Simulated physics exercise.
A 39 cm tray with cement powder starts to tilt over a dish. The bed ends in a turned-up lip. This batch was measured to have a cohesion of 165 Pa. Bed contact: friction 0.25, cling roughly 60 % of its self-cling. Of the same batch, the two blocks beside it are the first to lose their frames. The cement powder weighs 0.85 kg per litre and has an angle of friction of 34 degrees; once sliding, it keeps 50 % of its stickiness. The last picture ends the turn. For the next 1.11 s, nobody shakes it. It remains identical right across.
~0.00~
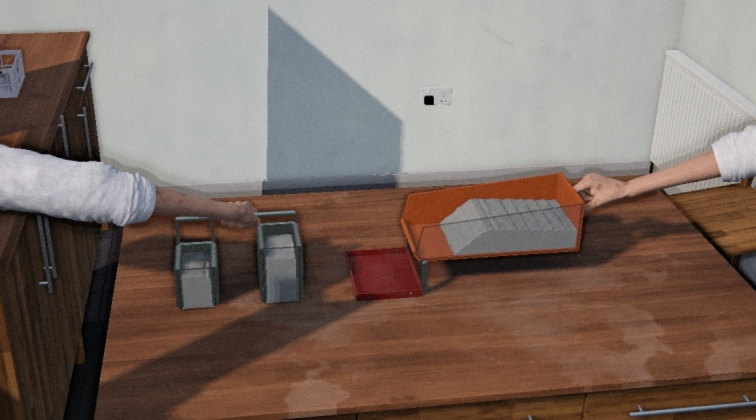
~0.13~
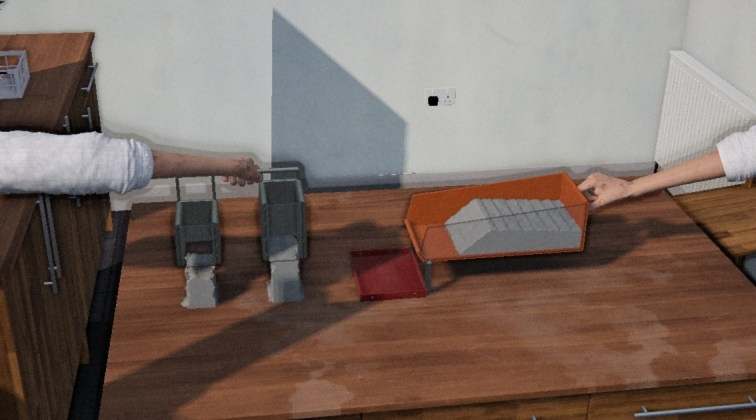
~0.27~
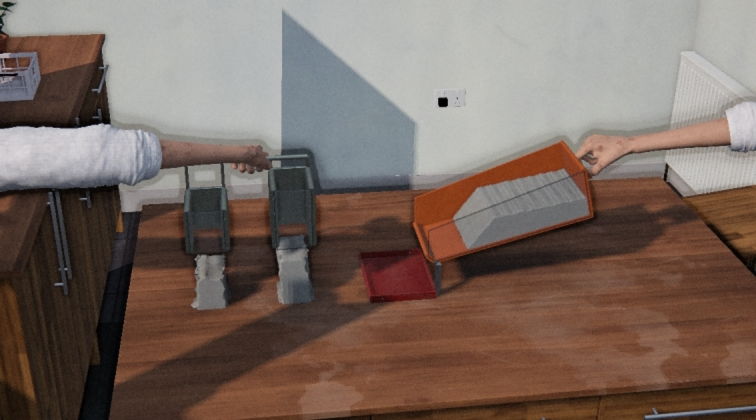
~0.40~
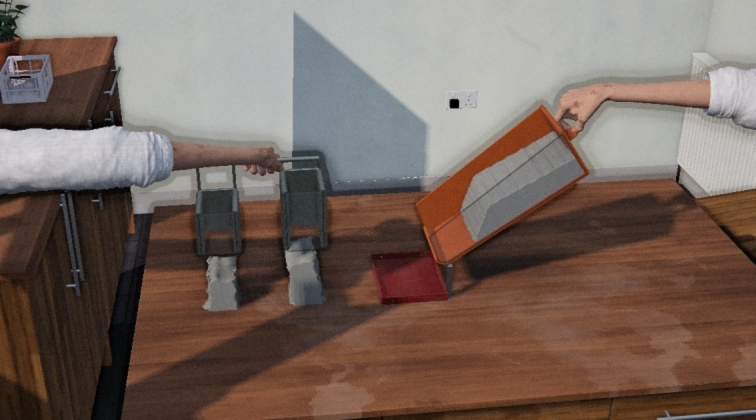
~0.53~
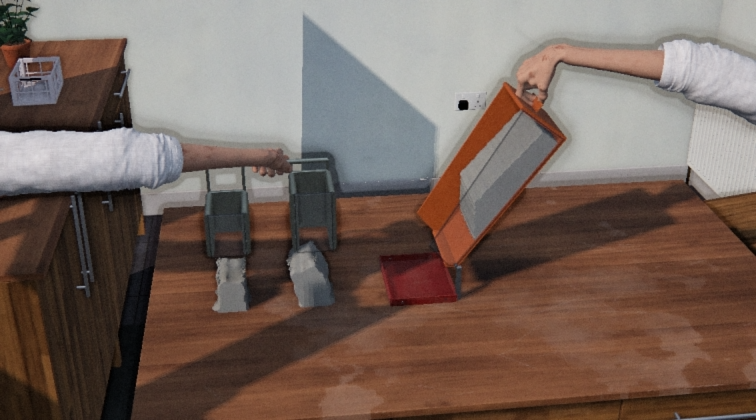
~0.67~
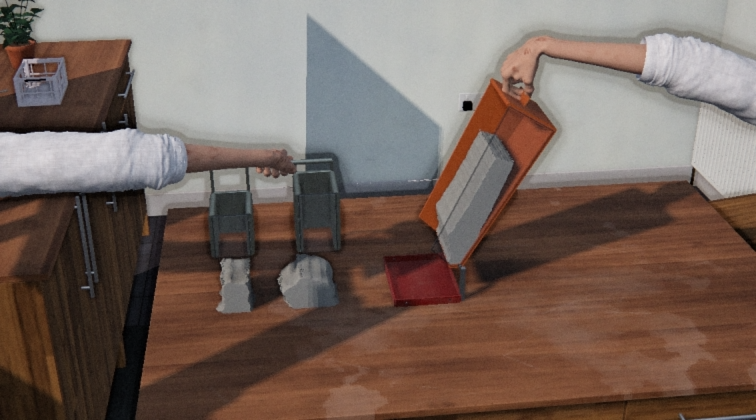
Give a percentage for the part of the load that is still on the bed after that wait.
6 %.
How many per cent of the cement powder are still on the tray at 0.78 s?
Roughly 60 per cent.
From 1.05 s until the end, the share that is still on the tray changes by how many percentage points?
The share shifts by around 3 % up to the end.
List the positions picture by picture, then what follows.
In the first frame, top of the high end at (581, 203), tilt 0 degrees; leading edge of the cement powder at (457, 253); blocks stand 8.9 cm, 13 cm (left to right).
In the second frame, top of the high end at (585, 203), tilt 0 degrees; leading edge of the cement powder at (461, 253); blocks stand 8.9 cm, 13 cm (left to right).
In the third frame, top of the high end at (582, 171), tilt 15 degrees; leading edge of the cement powder at (469, 247); blocks stand 8.9 cm, 13 cm (left to right).
In the fourth frame, top of the high end at (560, 134), tilt 34 degrees; leading edge of the cement powder at (476, 242); blocks stand 8.9 cm, 12 cm (left to right).
In the fifth frame, top of the high end at (522, 111), tilt 53 degrees; leading edge of the cement powder at (474, 215); blocks stand 8.9 cm, 12 cm (left to right).
In the sixth frame, top of the high end at (508, 107), tilt 59 degrees; leading edge of the cement powder at (448, 242); blocks stand 8.9 cm, 8.5 cm (left to right).
After 0.78 s, the tilt is 59 degrees and 61 % is on the bed.
After 0.92 s, the tilt is 59 degrees and 12 % is on the bed.
After 1.05 s, the tilt is 59 degrees and 9 % is on the bed.
After 1.19 s, the tilt is 59 degrees and 6 % is on the bed.
After 1.74 s, at the end, the tilt is 59 degrees and 6 % is on the bed.
